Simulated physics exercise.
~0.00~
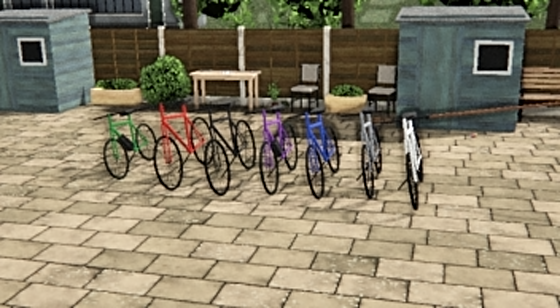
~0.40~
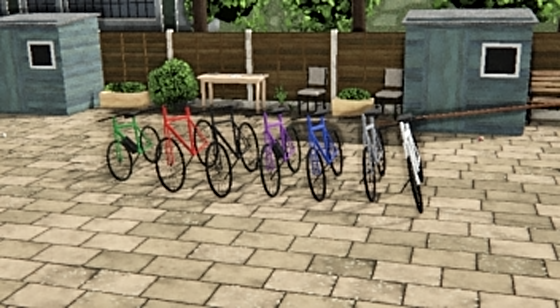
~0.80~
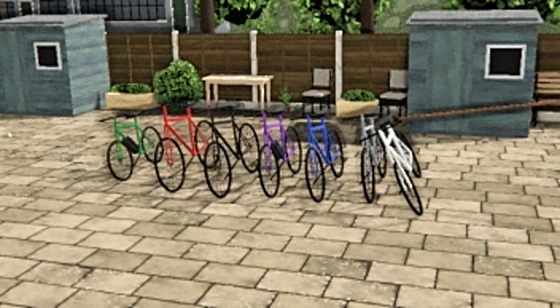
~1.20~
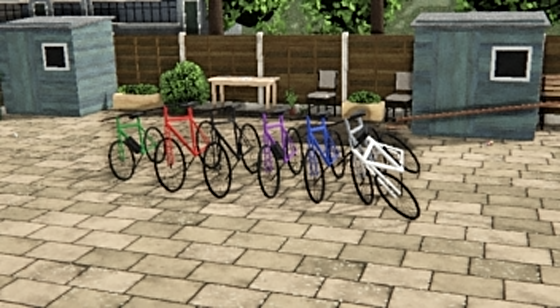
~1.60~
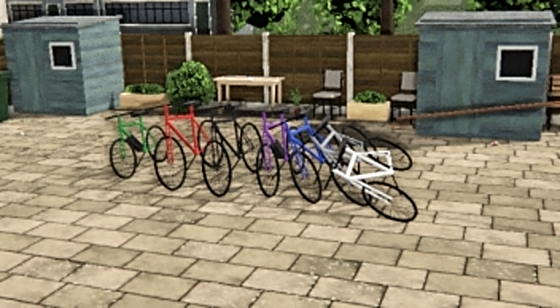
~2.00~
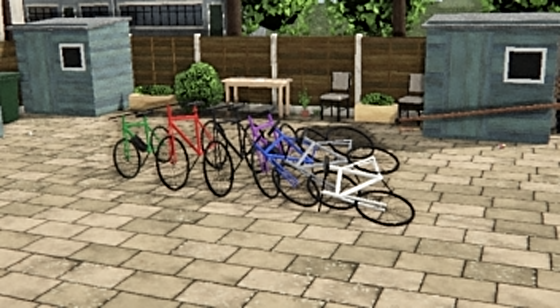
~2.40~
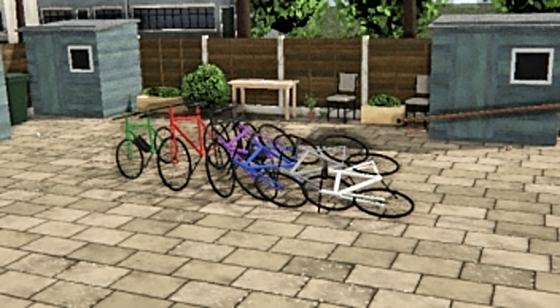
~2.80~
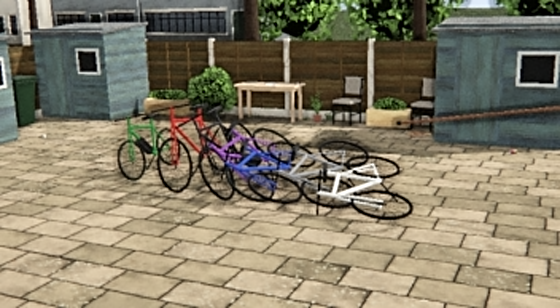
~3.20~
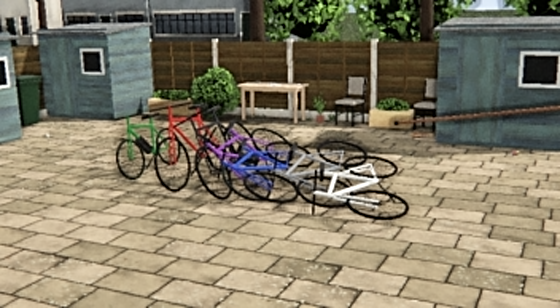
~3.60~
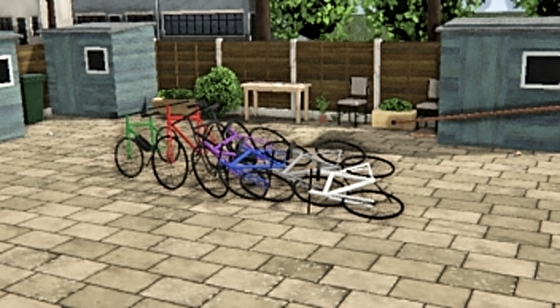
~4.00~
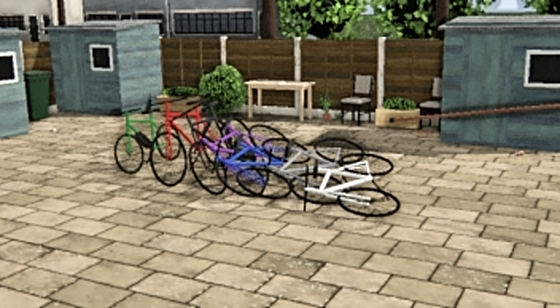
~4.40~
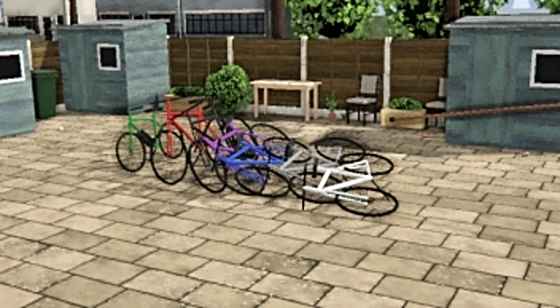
The clip opens on seven bicycles standing in a row on a paved yard, with sheds and a wooden fence behind them. The white bicycle at the right end tips left into the grey one beside it, and the grey one starts to lean as well. The fall passes along to the blue bicycle, then to the purple one, while the view drifts slightly sideways. The black bicycle tilts over next, coming to rest towards the red one. The toppled bicycles settle in an overlapping heap, and only the red and green ones remain standing at the left.
